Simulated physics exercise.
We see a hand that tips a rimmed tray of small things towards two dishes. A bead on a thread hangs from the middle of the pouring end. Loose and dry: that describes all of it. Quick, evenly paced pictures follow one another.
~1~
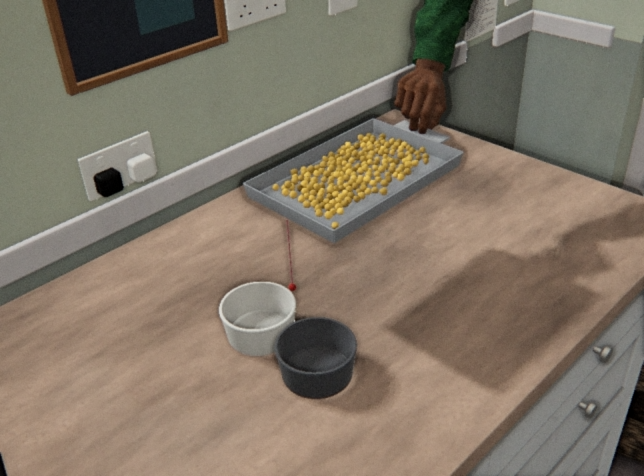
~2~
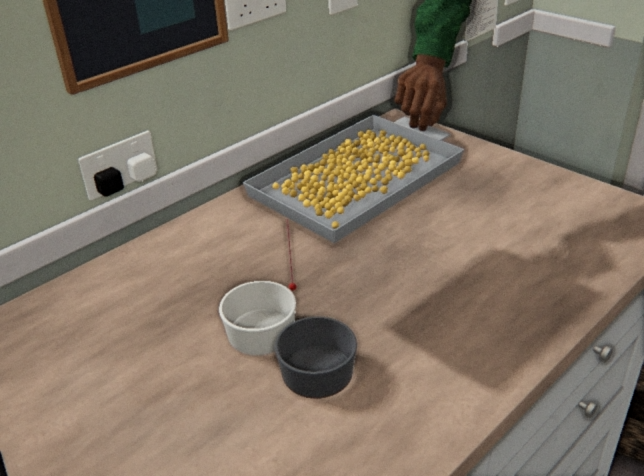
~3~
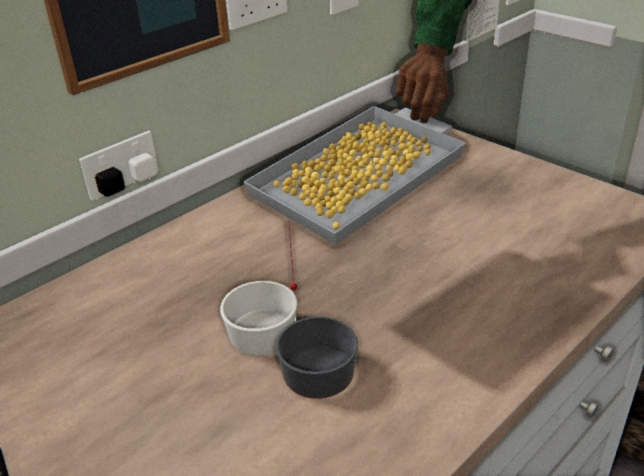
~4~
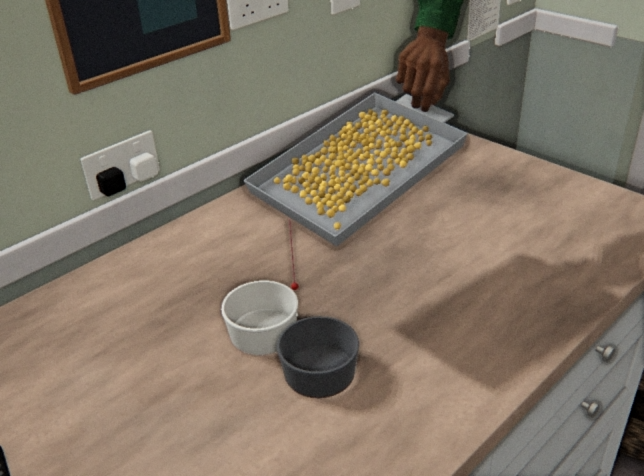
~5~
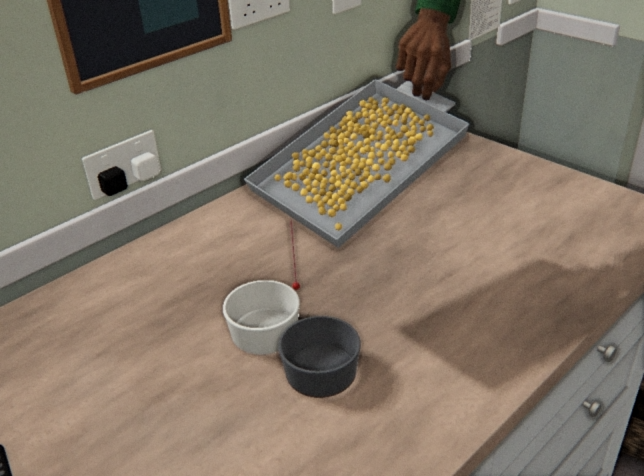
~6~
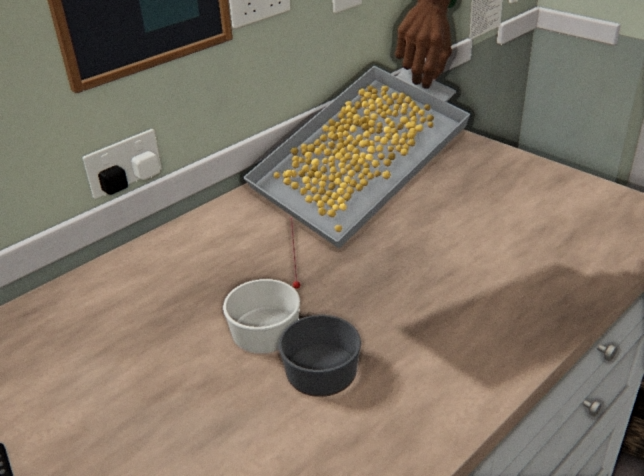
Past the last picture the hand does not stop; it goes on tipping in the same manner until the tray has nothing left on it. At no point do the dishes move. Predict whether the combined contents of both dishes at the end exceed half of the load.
Most of the load lands in the dishes.
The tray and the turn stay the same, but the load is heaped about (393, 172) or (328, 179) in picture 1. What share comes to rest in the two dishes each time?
Estimate: 80 % first, 70 % second.
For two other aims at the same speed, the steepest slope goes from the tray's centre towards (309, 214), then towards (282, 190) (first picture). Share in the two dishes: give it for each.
First heading roughly 80 %, second roughly 20 %.
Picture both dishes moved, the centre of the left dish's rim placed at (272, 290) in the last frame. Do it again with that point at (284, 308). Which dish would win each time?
Placement one: The right-positioned dish. Placement two: The right-positioned dish.
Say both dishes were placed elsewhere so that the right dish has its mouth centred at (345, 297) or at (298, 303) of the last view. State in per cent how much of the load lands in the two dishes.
It would be roughly 20 per cent, followed by roughly 20 per cent.
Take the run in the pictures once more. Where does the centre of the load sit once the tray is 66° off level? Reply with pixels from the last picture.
The middle of the load sits near (330, 201).
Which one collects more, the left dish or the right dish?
That's the right side.
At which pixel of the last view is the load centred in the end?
Last view, centre at rest - approx. (324, 359).
Soon after the last picture, tray tipped steeply; nearly all on the tray; a stray few in the air.
A little later, tray tipped past a quarter turn; about a third on the tray; about a third in the right dish; a stray few outside both; about a quarter in the air.
Later still, tray tipped past a quarter turn; most in the right dish; a small part in the left dish; about a quarter outside both.
At rest, tray tipped past a quarter turn; most in the right dish; a small part in the left dish; about a quarter outside both.
